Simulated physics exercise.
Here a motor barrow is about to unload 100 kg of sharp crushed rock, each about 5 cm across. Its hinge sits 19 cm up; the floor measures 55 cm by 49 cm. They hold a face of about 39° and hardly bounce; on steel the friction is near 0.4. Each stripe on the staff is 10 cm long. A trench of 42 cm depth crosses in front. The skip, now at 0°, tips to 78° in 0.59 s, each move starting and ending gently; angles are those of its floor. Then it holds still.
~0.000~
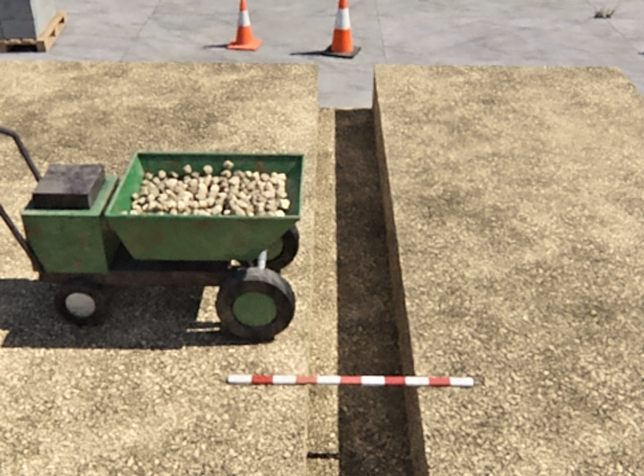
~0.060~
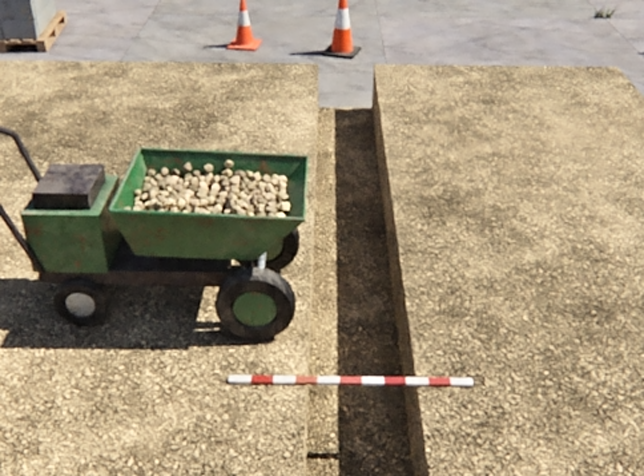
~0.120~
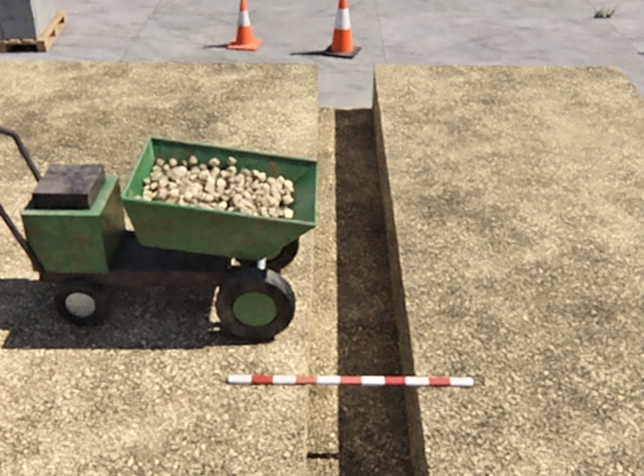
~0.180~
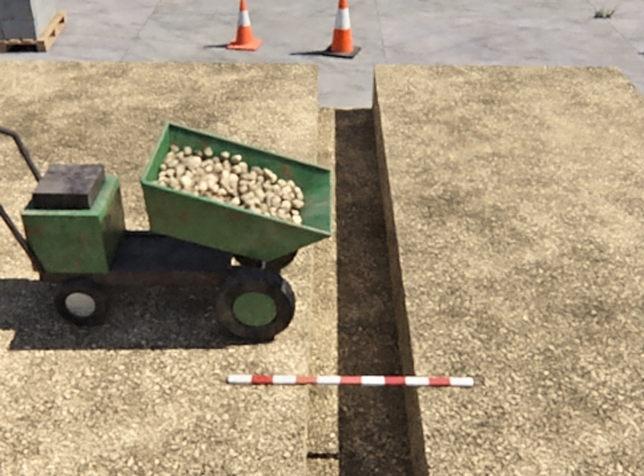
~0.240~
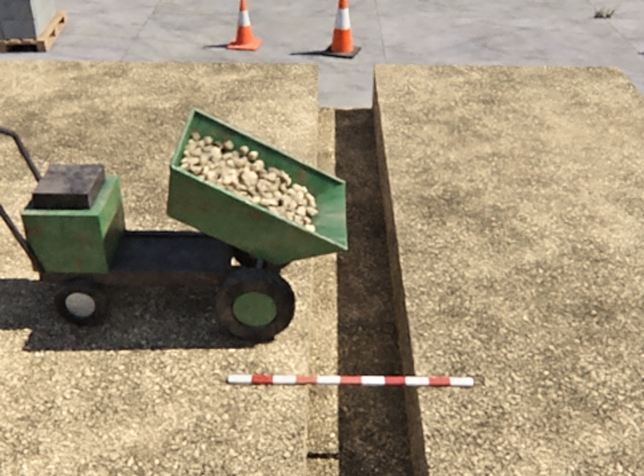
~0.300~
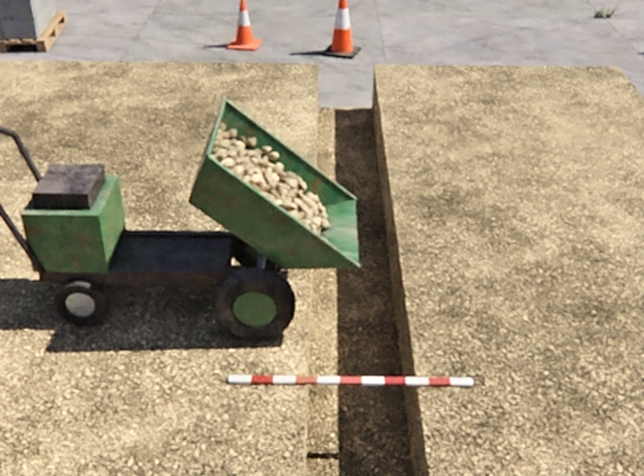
On a gravelly yard beside a narrow trench, a small green motor barrow stood still while its skip, loaded with pale stones, tilted steadily steeper to the right, its front lip reaching out over the trench.
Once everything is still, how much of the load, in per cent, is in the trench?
Roughly 61 per cent ends in the trench.
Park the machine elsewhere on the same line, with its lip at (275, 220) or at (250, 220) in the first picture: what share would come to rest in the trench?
First some 85, then 95 per cent.
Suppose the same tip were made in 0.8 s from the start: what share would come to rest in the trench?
Then about 80 per cent.
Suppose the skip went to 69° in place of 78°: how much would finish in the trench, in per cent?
In that case some 60 per cent.
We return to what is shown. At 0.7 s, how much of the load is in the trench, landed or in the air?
Some 25 per cent.
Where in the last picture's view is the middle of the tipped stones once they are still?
Their middle is at about (395, 348).
After 0.4 s the floor is at 65°; 100 % in the skip; the foremost stones are at (352, 278).
After 0.7 s the floor is at 78°; 65 % in the skip, 23 % in the trench, 11 % past the trench; the foremost stones are at (430, 308).
After 1.0 s the floor is at 78°; 5 % in the skip, 56 % in the trench, 39 % past the trench; the foremost stones are at (581, 292).
After 3.0 s the floor is at 78°; 0 % in the skip, 61 % in the trench, 39 % past the trench; the foremost stones are past the picture's edge.
